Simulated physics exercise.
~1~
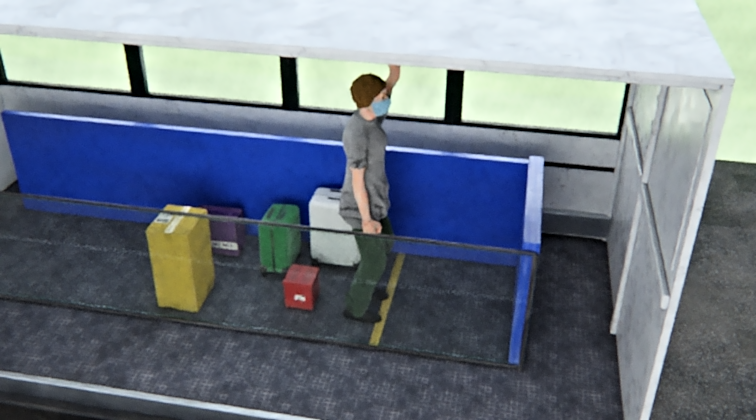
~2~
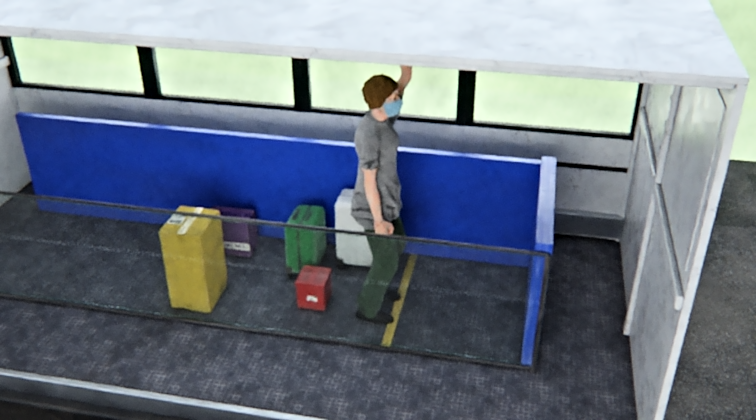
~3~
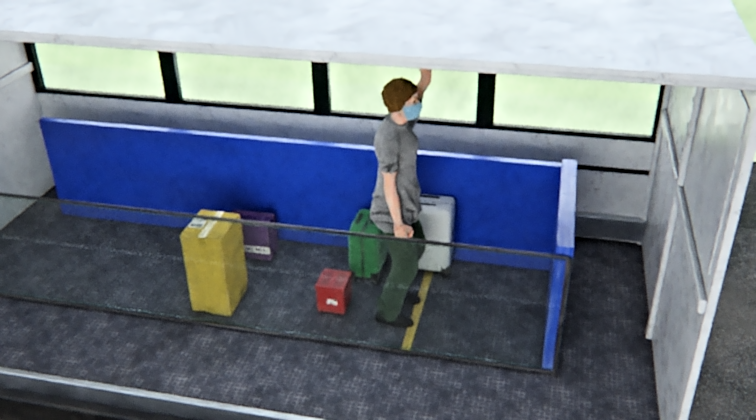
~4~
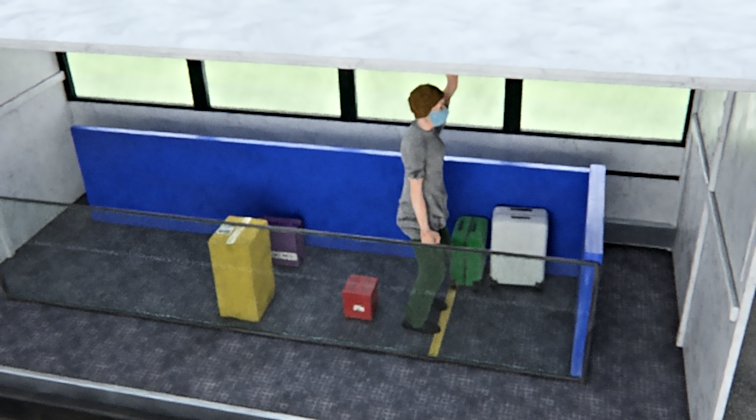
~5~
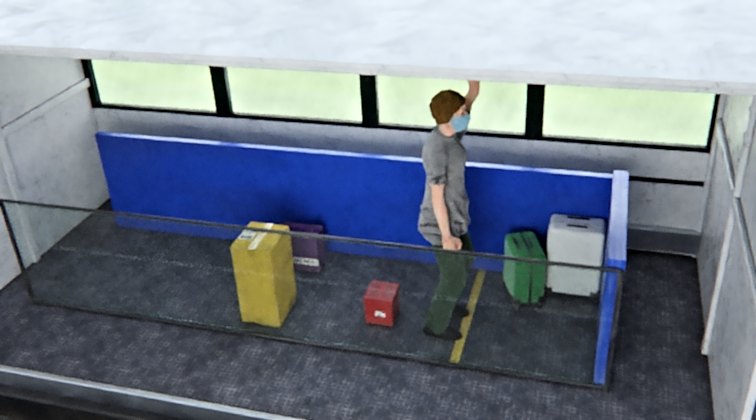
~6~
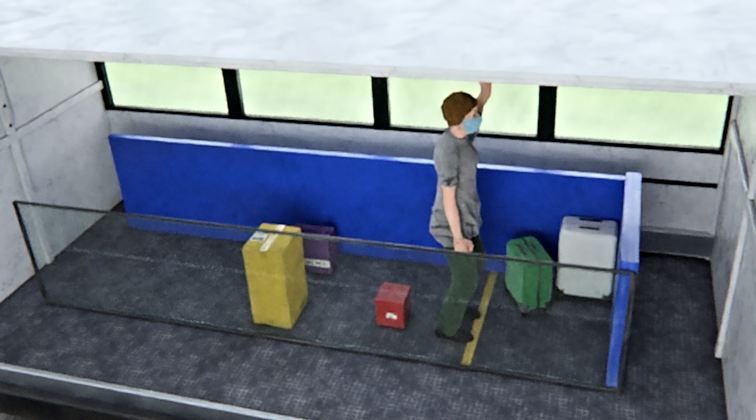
A masked passenger in a grey shirt and dark green trousers stands with one arm raised beside a yellow line in a bus luggage bay, seen from above through a clear low panel. To the left are a tall yellow bag, a purple case and a small red box, with a green case and a larger white case nearer the passenger, before a blue partition. As the view pans slightly left, the green and white cases roll right behind the passenger, staying upright. Both cross the line and come to rest near the right end, while the others stay short of it.
